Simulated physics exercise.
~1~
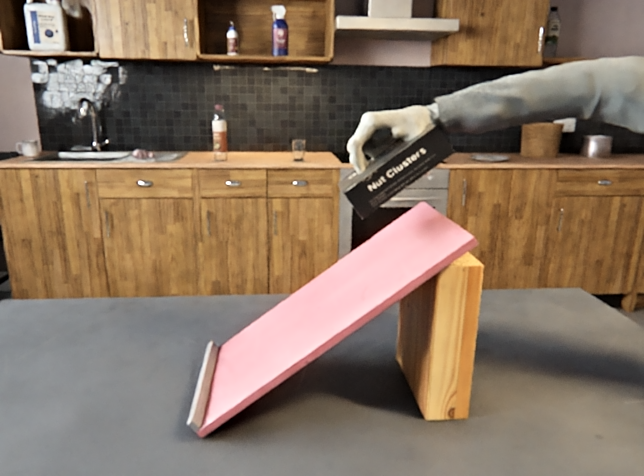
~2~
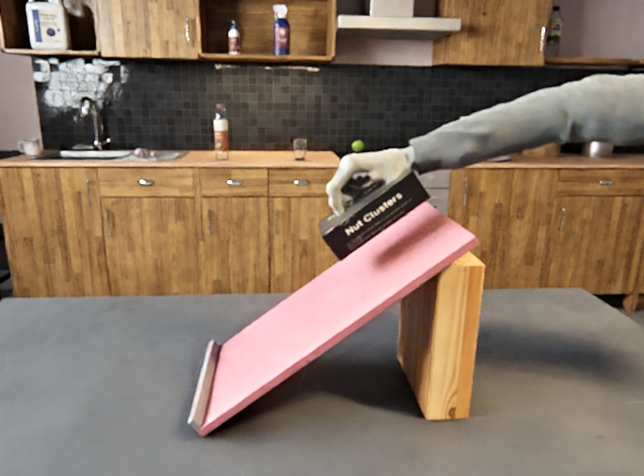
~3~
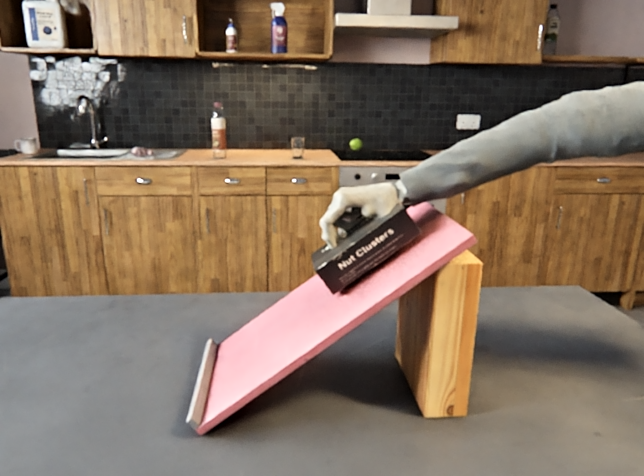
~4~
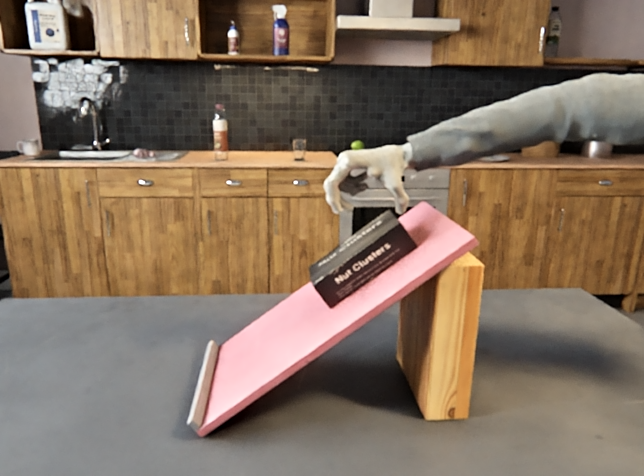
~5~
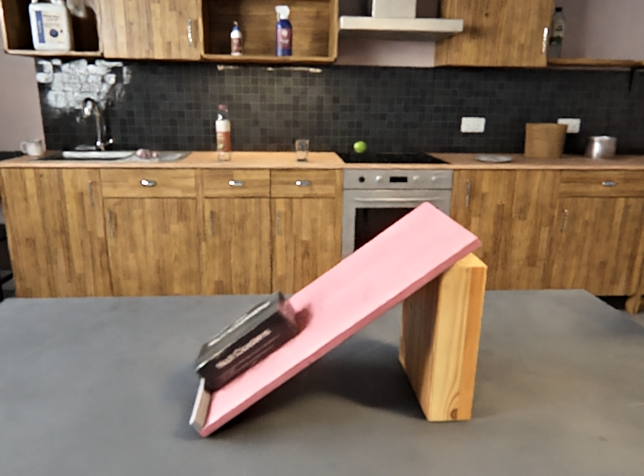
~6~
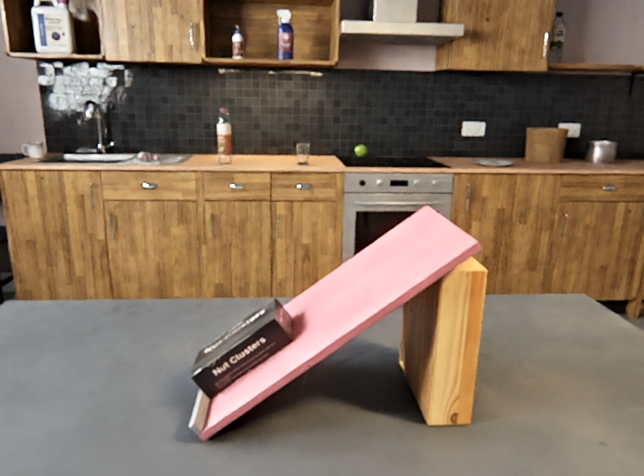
A black packet was lowered by a hand onto the upper part of a sloping pink board propped on a wooden block, and once the hand let go and withdrew, it slid down to the left and ended up resting against the strip at the bottom.
